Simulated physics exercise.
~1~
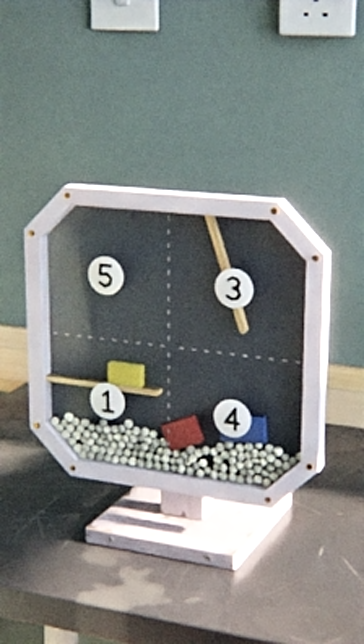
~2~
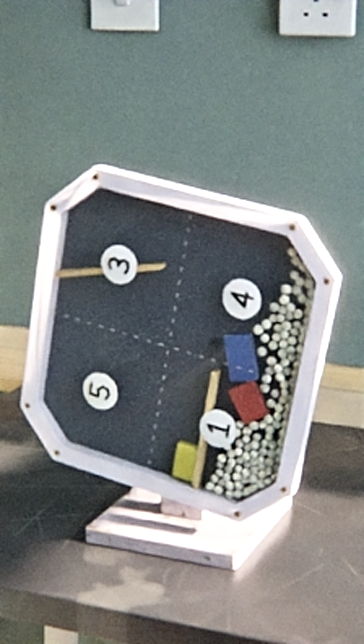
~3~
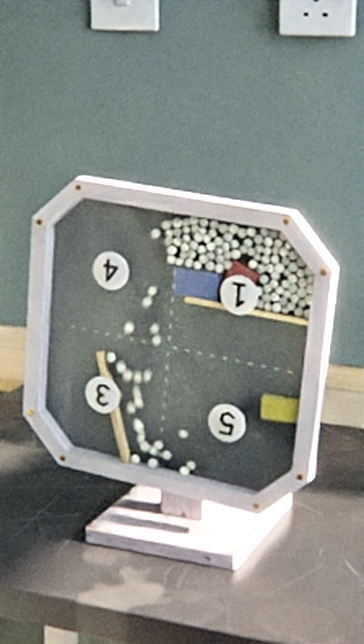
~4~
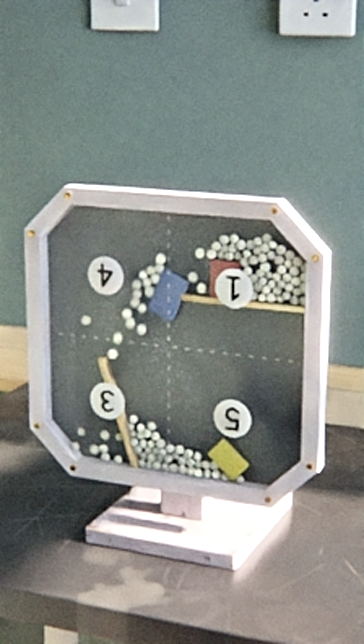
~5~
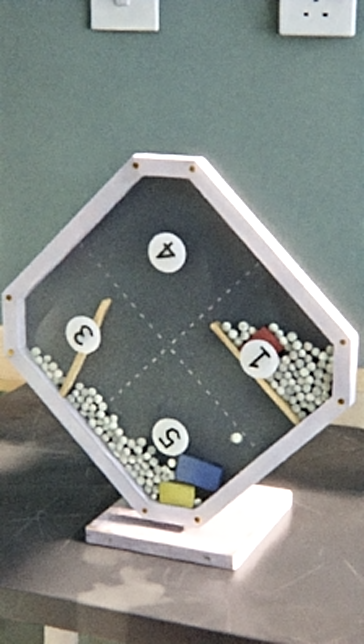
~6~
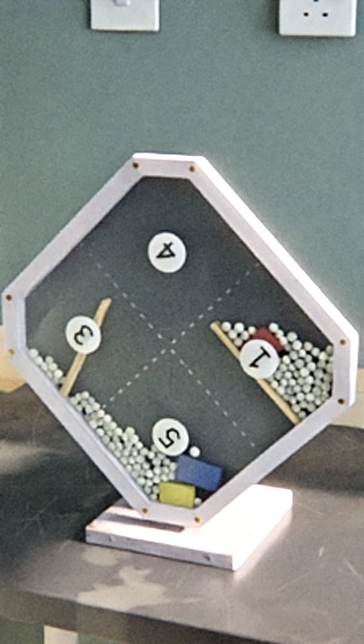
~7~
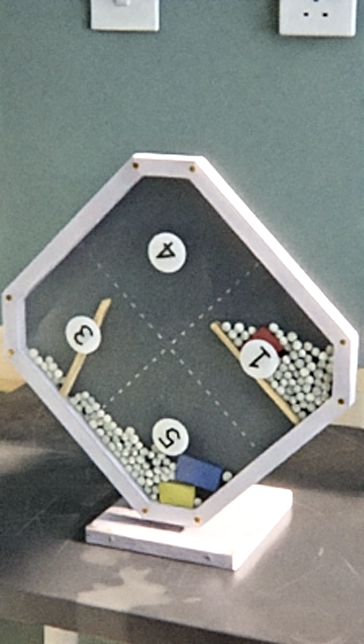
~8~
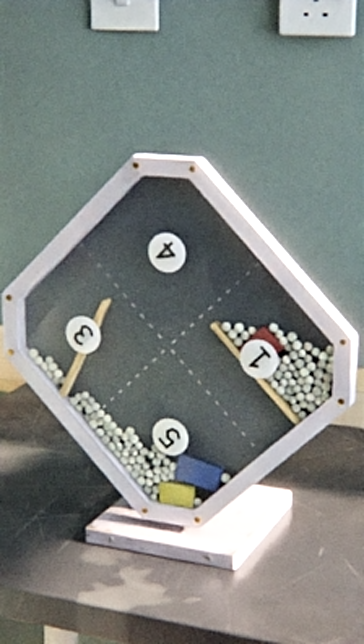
An eight-sided, clear-fronted case of small white pills turned anticlockwise until upside down, spilling pills past its ledges, then swung partway back and stopped on a corner, with the blue and yellow blocks together at the bottom and the red one behind the right-hand ledge.
